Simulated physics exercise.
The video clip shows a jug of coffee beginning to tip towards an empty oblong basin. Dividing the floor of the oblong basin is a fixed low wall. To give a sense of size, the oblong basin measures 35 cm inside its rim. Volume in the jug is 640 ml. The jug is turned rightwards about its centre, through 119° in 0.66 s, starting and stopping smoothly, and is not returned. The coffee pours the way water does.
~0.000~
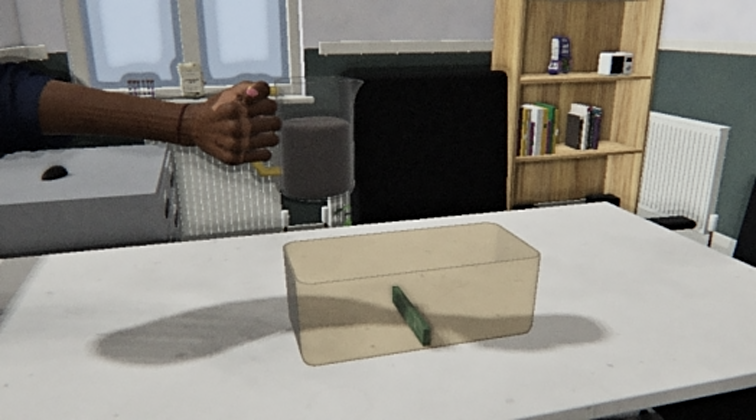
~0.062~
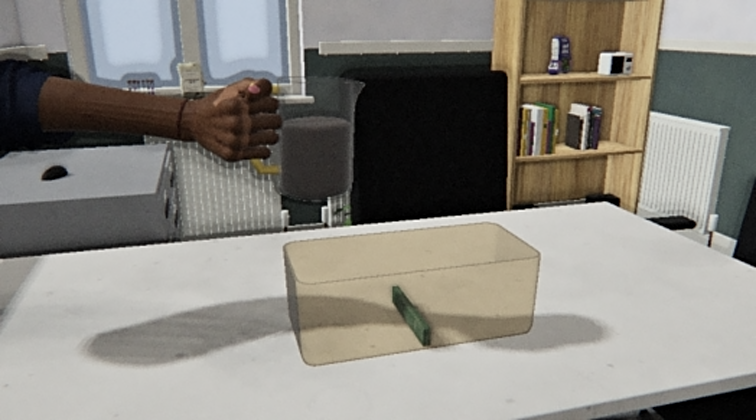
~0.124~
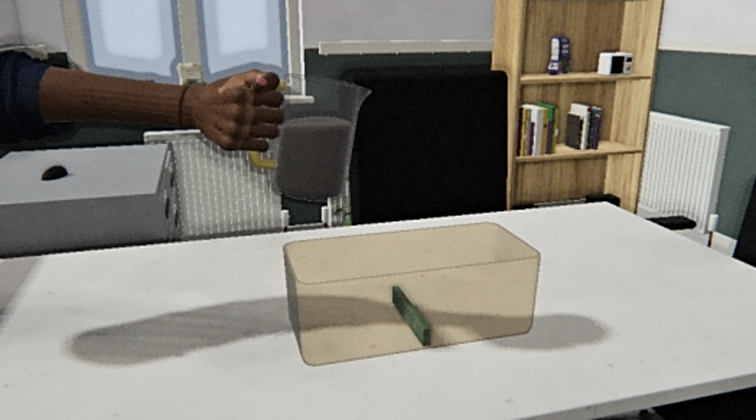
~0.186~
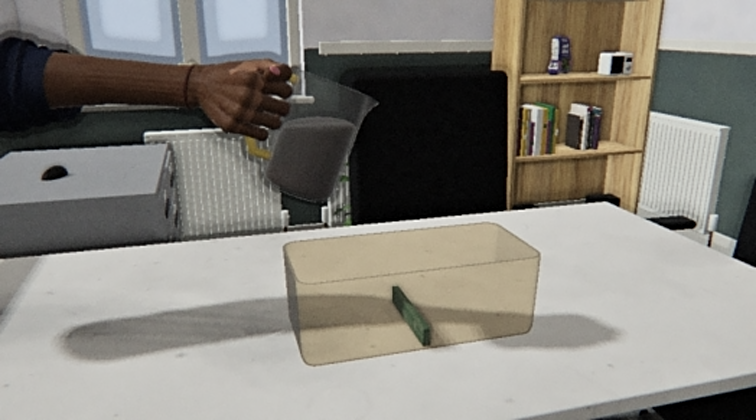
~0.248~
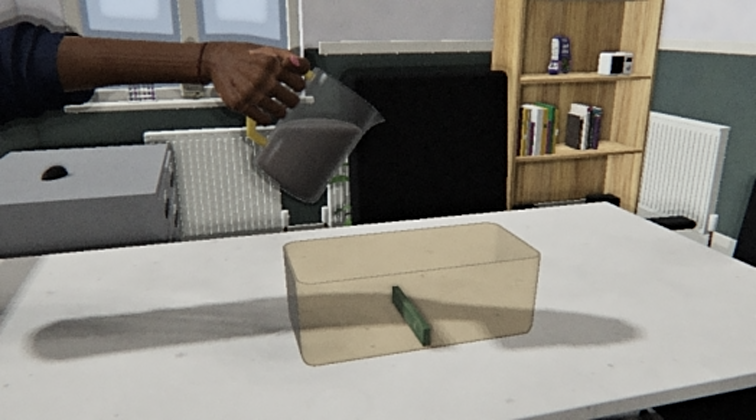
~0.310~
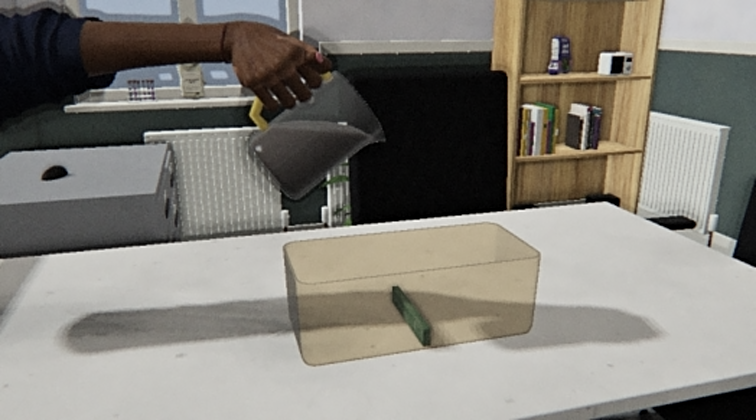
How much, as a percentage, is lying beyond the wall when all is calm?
Around 63 per cent lies beyond the wall.
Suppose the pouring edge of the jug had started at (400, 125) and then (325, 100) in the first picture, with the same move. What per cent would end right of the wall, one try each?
Respectively about 90 and 15 percent.
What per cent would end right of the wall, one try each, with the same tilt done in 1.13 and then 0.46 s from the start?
Result: 70 per cent, then 50 per cent.
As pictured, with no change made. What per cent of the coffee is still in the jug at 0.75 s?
I'd say some 10 per cent remains.
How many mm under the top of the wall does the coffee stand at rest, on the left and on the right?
Left: Roughly 20 mm; right: Roughly 12 mm.
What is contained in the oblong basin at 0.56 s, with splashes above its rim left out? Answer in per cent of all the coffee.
The basin holds roughly 10 in a hundred parts at that moment.
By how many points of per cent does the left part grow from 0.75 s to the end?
It comes to about 10 per cent.
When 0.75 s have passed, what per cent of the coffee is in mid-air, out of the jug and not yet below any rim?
Close to 16 in every hundred parts.
Then, 0.56 s in, the tilt is 113° and 60 per cent is still to pour, 4 is left of the wall and 6 right of it.
Then, 0.75 s in, the tilt is 119° and 10 per cent is still to pour, 27 is left of the wall and 47 right of it.
Then, 0.95 s in, the tilt is 119° and 0 per cent is still to pour, 33 is left of the wall and 63 right of it.
Then, 1.16 s in, the tilt is 119° and 0 per cent is still to pour, 36 is left of the wall and 63 right of it.
Finally, 36 per cent lies left of the wall, 63 right of it and 1 outside.
